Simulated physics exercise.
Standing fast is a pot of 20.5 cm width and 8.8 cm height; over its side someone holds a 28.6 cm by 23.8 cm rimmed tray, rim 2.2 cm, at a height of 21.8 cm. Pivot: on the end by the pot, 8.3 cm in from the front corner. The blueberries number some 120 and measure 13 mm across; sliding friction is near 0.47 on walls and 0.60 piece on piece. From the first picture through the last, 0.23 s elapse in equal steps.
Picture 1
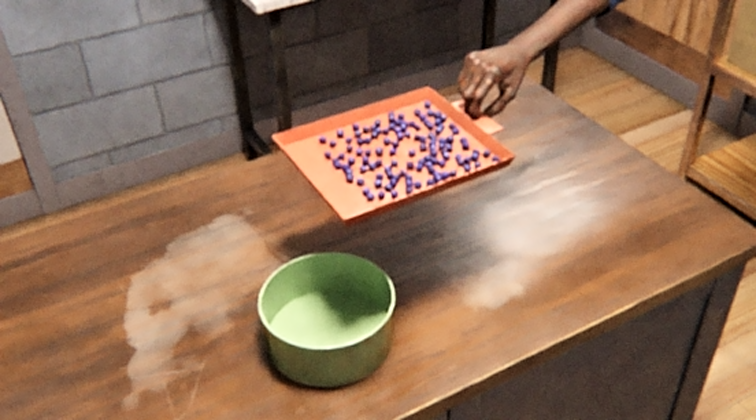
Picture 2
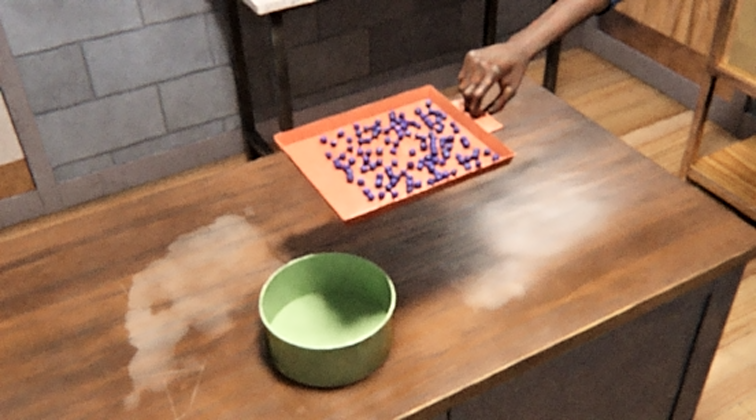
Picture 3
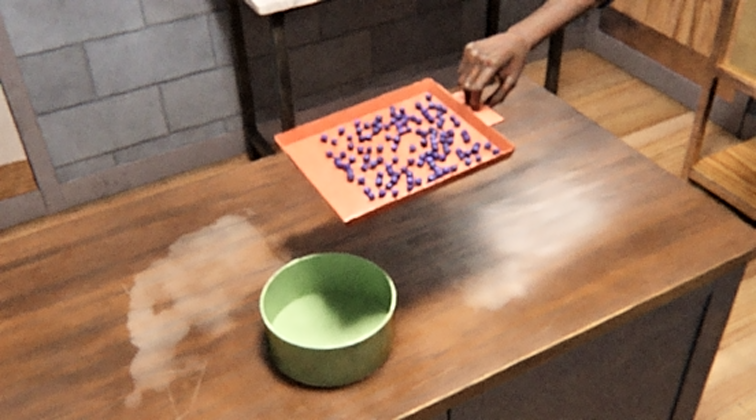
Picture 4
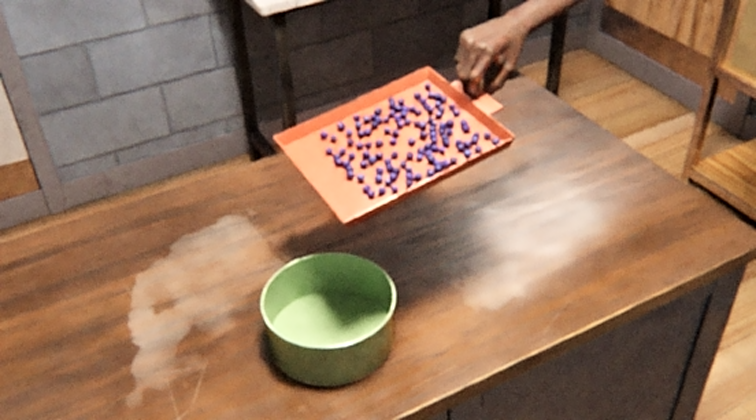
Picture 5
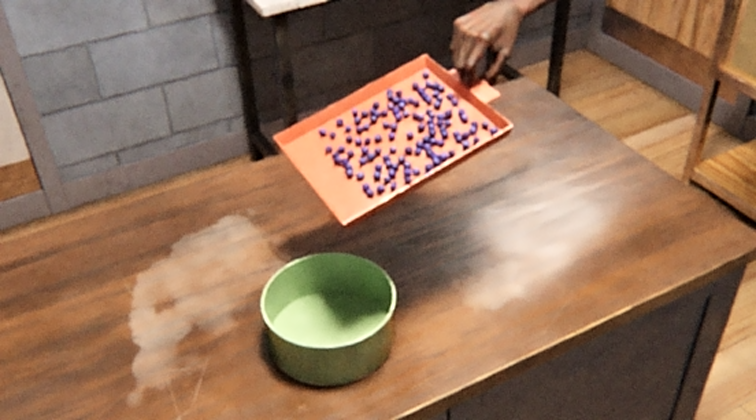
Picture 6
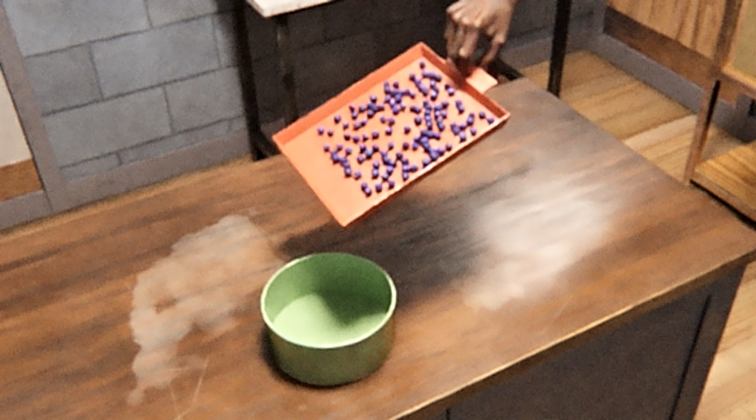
A hand reaches in from the upper right, gripping the short handle of an orange rimmed tray scattered with many blueberries, above a worn brown wooden counter seen from above at an angle. A green pot sits below the tray on the counter, before a grey block wall. The hand rises and shifts left, gradually tilting the tray toward its front left corner, while pot and camera stay still.
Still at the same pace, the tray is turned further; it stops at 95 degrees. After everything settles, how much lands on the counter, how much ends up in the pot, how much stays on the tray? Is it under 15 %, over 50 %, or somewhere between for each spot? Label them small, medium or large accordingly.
Counter - medium, pot - large, tray - small.
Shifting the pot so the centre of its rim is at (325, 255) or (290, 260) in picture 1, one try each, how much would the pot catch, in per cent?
In order, about 55 and about 70 per cent.
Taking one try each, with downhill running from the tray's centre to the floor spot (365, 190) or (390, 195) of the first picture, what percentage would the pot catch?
That would be close to 100 per cent, then close to 85 per cent.
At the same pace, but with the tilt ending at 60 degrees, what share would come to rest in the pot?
25 percent.
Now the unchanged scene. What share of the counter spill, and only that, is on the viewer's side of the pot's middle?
I'd put it at around 0 per cent.
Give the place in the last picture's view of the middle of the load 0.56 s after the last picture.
Load centre est.: (311, 201) px.
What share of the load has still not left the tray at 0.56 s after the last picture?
I'd say close to 65 per cent.
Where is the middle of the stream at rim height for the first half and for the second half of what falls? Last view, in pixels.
First near (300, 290), later near (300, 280).
Then, 0.33 s after the last picture, tilt 56 degrees; the tray holds 100 %, the pot 0 %.
Then, 0.56 s after the last picture, tilt 81 degrees; the tray holds 65 %, the pot 5 %.
Then, 0.89 s after the last picture, tilt 95 degrees; the tray holds 5 %, the pot 50 %.
In the end, counter 35 %, pot 65 %, tray 0 %.
